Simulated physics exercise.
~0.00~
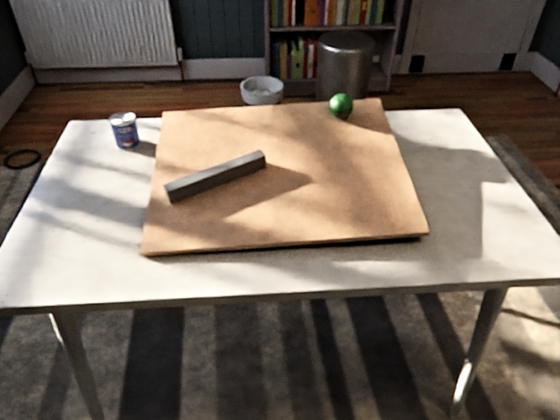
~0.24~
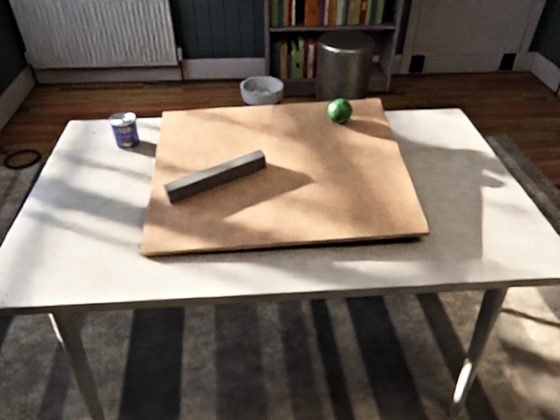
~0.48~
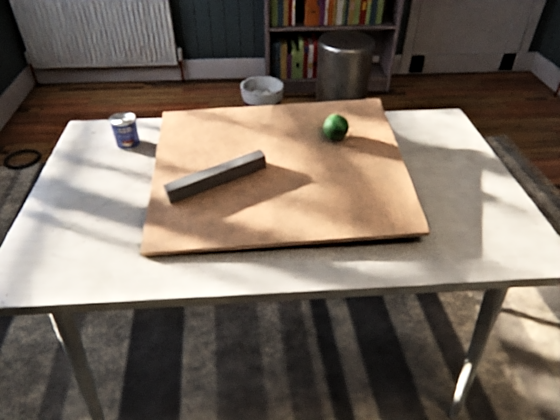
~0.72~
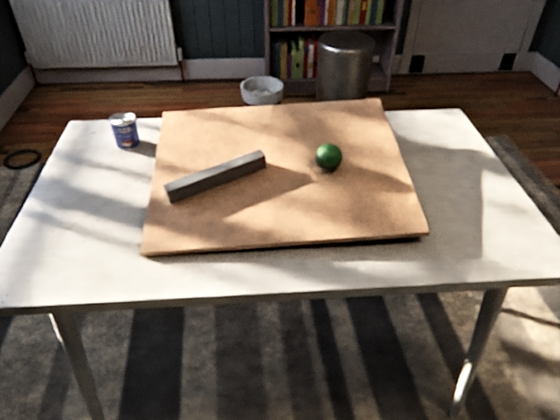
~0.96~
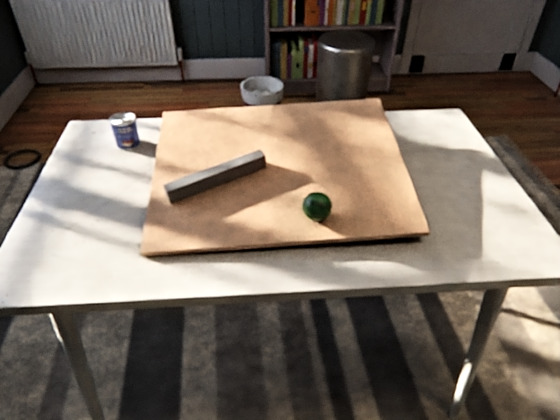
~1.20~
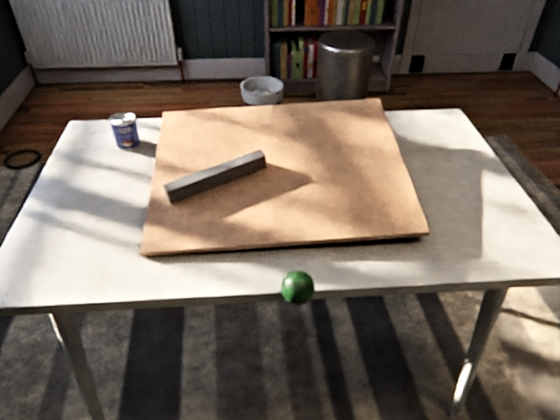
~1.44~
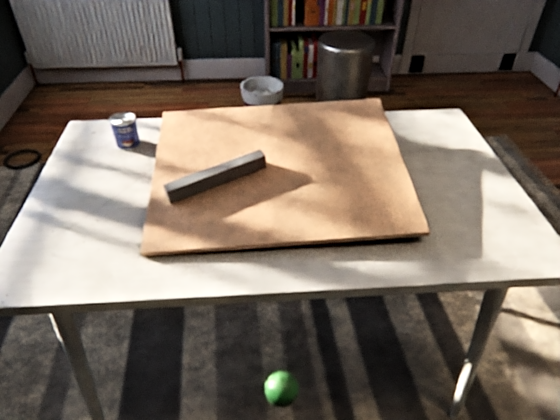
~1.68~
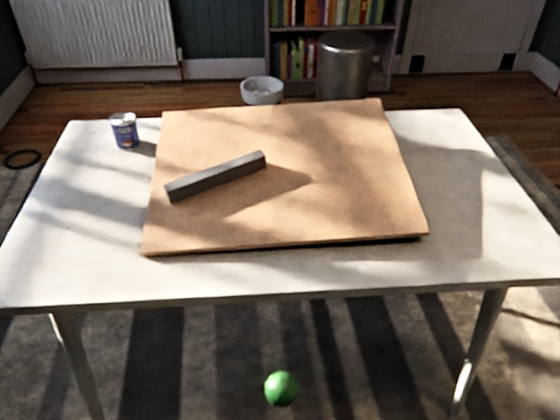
The clip opens on a wide tan board resting on a white table in streaky sunlight, with a green ball near its far edge, a dark grey bar lying across it and a small blue tin standing to the left. The ball begins rolling slowly toward the viewer, drifting slightly left. It picks up pace as it passes to the right of the bar and nears the board's front edge. It then goes over the near edge and drops past the table. At the end, the ball sits still low in view, while the board, bar and tin remain in place.
